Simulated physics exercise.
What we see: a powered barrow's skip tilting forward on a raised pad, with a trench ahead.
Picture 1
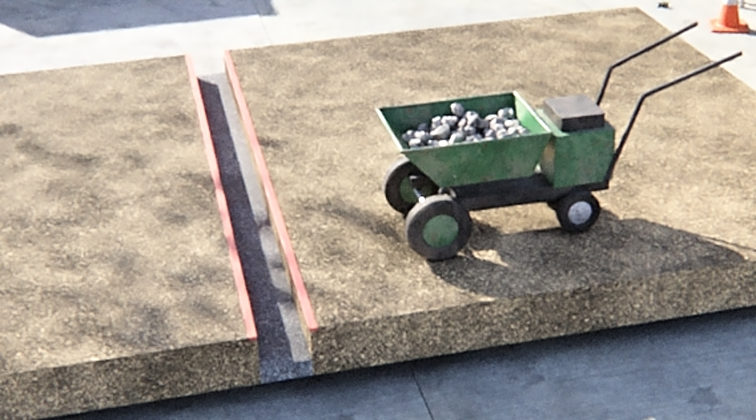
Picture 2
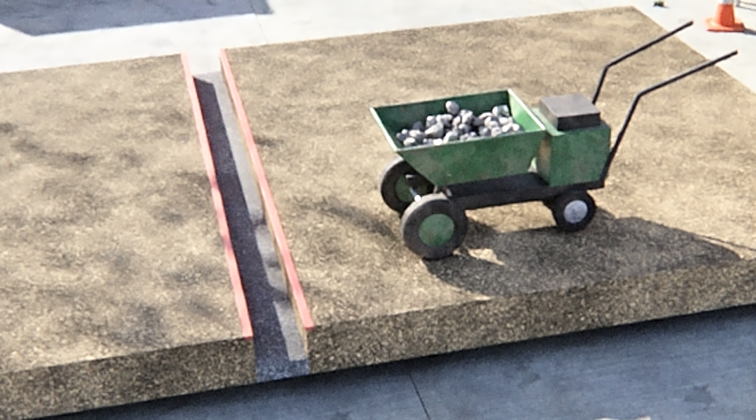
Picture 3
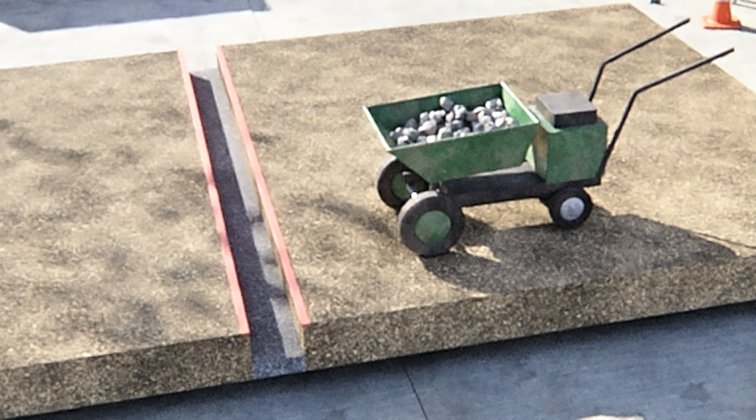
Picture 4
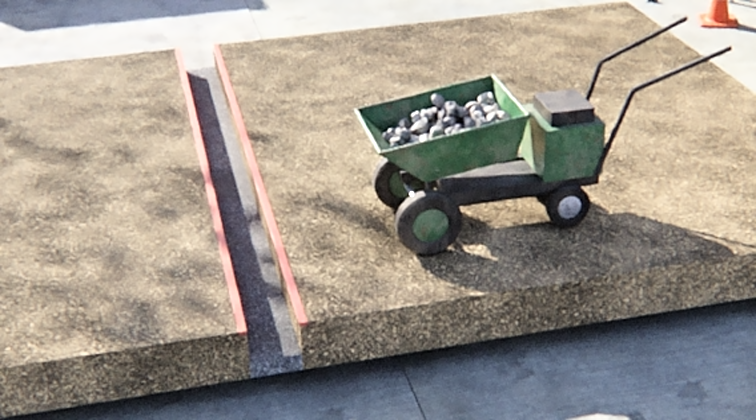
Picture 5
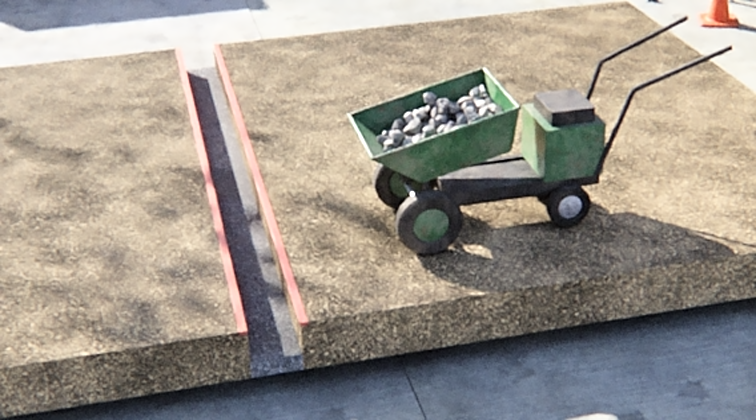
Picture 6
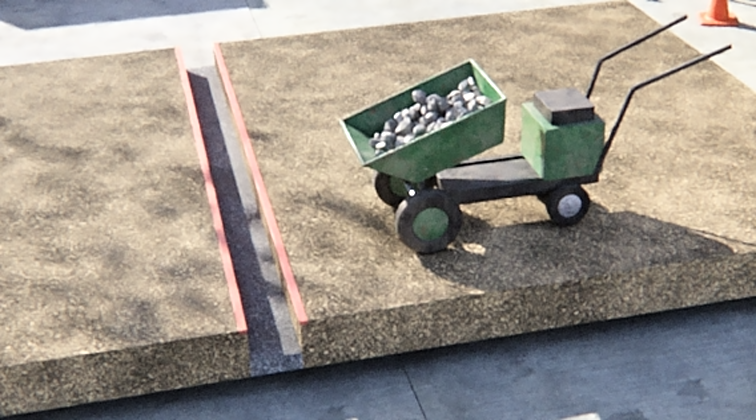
The footage shows a green powered barrow loaded with grey broken stones on a raised pad, beside a narrow red-edged trench to its left; the barrow shifts slightly left, then its skip tilts gradually forward toward the trench side.
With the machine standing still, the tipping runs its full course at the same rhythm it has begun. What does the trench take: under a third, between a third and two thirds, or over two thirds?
To my eye, the trench share runs one to two thirds.
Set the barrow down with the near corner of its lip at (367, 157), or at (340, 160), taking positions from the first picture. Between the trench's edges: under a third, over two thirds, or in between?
In the first case more than two thirds, in the second case above two thirds.
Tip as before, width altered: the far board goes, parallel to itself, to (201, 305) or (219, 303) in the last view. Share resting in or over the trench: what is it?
The first try comes out at 50 percent and the second at 50 percent.
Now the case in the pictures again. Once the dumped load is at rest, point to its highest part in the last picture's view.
Top at rest: Roughly (306, 230).
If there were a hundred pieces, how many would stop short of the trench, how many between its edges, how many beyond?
Short 30, between 45, beyond 0 %.
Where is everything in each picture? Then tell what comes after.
Lip of the skip at (402, 152), level; top of the load at (470, 131), broken stones; first edge of the trench at (304, 298); far edge at (246, 307), the trench under half as wide as the skip, and about half as deep as wide, in the first picture.
Lip of the skip at (397, 152), level; top of the load at (465, 129), in the second picture.
Lip of the skip at (389, 151), tipped barely; top of the load at (476, 128), in the third picture.
Lip of the skip at (380, 154), tipped a little; top of the load at (477, 120), in the fourth picture.
Lip of the skip at (373, 159), tipped a little; top of the load at (470, 116), in the fifth picture.
Lip of the skip at (364, 166), tipped clearly; top of the load at (460, 110); first edge of the trench at (294, 291); far edge at (236, 300), in the sixth picture.
Soon after the last picture, skip tipped steeply; all in the skip.
A little later, skip tipped right over; about two thirds in the skip; about a quarter short of the trench; a stray few in or heaped over the trench; a stray few falling.
Later still, skip tipped right over; about a quarter in the skip; about a third short of the trench; about a third in or heaped over the trench; a stray few beyond it.
By the end, skip tipped right over; about a quarter in the skip; about a third short of the trench; about half in or heaped over the trench; a stray few beyond it.
